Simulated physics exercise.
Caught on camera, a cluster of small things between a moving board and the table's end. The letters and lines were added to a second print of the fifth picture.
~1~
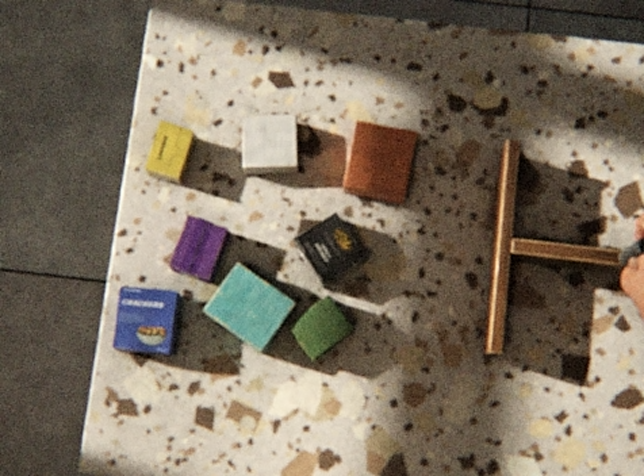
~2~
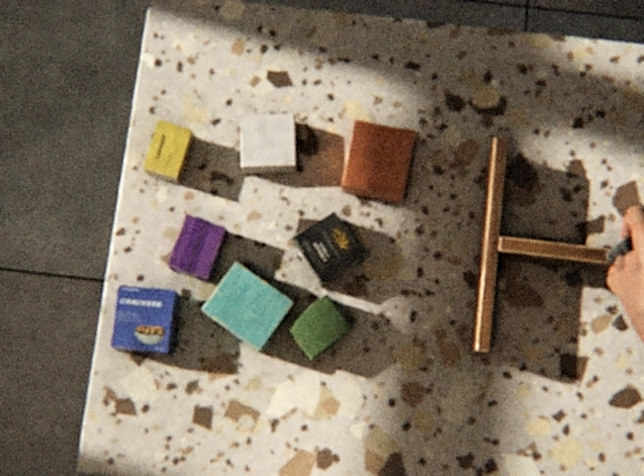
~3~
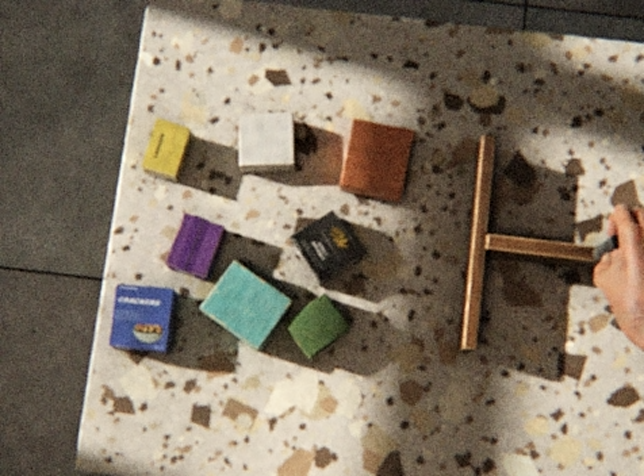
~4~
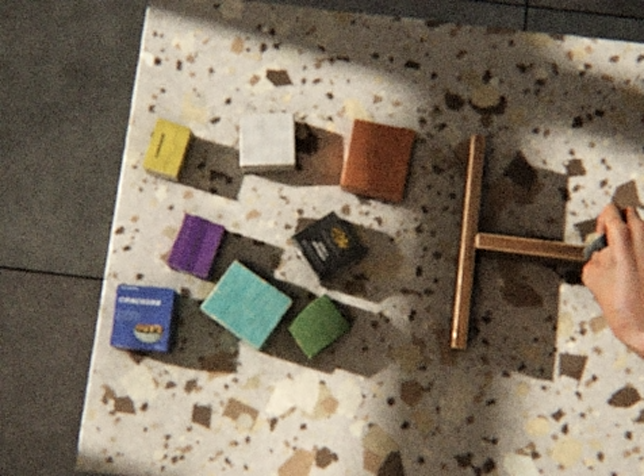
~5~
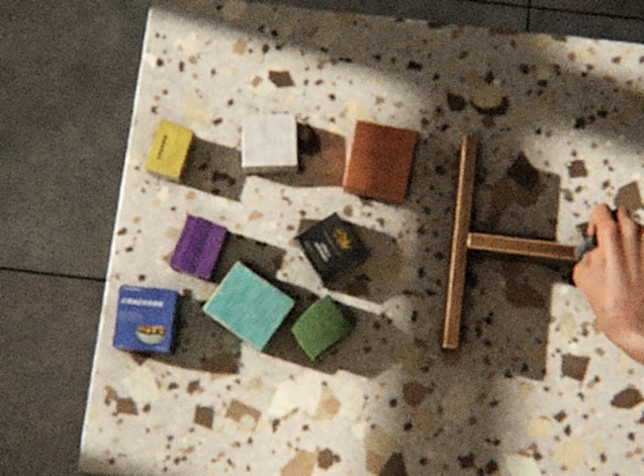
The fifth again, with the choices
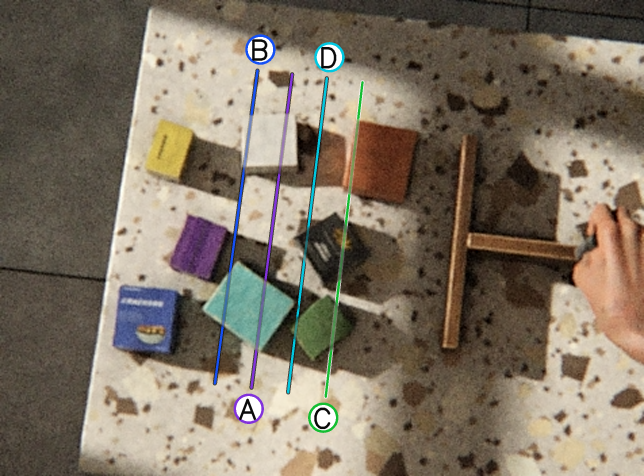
On a speckled stone tabletop, eight small boxes and blocks, among them a blue crackers packet and a turquoise block, sit in a loose cluster at the left. From the right, a hand pushes a T-shaped wooden board a short way left toward them, while the objects stay in place.
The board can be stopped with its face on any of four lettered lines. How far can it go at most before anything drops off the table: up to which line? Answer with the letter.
Up to line A.
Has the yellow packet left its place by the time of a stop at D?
No.
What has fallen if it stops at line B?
It is the yellow packet.
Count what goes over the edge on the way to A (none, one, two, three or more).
The count is none.
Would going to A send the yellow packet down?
No.
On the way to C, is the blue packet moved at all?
No.
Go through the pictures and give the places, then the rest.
In the first frame, blue packet (148, 321); yellow packet (172, 153); green block (321, 329).
In the second frame, board (493, 243); turquoise block (249, 308).
In the third frame, board (479, 240); purple box (197, 248).
In the fourth frame, board (470, 239); white block (268, 142).
In the fifth frame, board (461, 239); yellow packet (172, 152); green block (320, 328); turquoise block (250, 308).
On the marked copy, A at (272, 227); B at (237, 223); C at (345, 235); D at (308, 231).
With A. Early on, board (393, 231); orange block (362, 160); yellow packet (172, 152).
Further on, board (325, 223); purple box (195, 246); white block (240, 137).
At the end, board (277, 218); blue packet (114, 323); yellow packet (145, 152); nothing has fallen.
As for the rest, B drops the yellow packet; C is safe but short; D is safe but short.
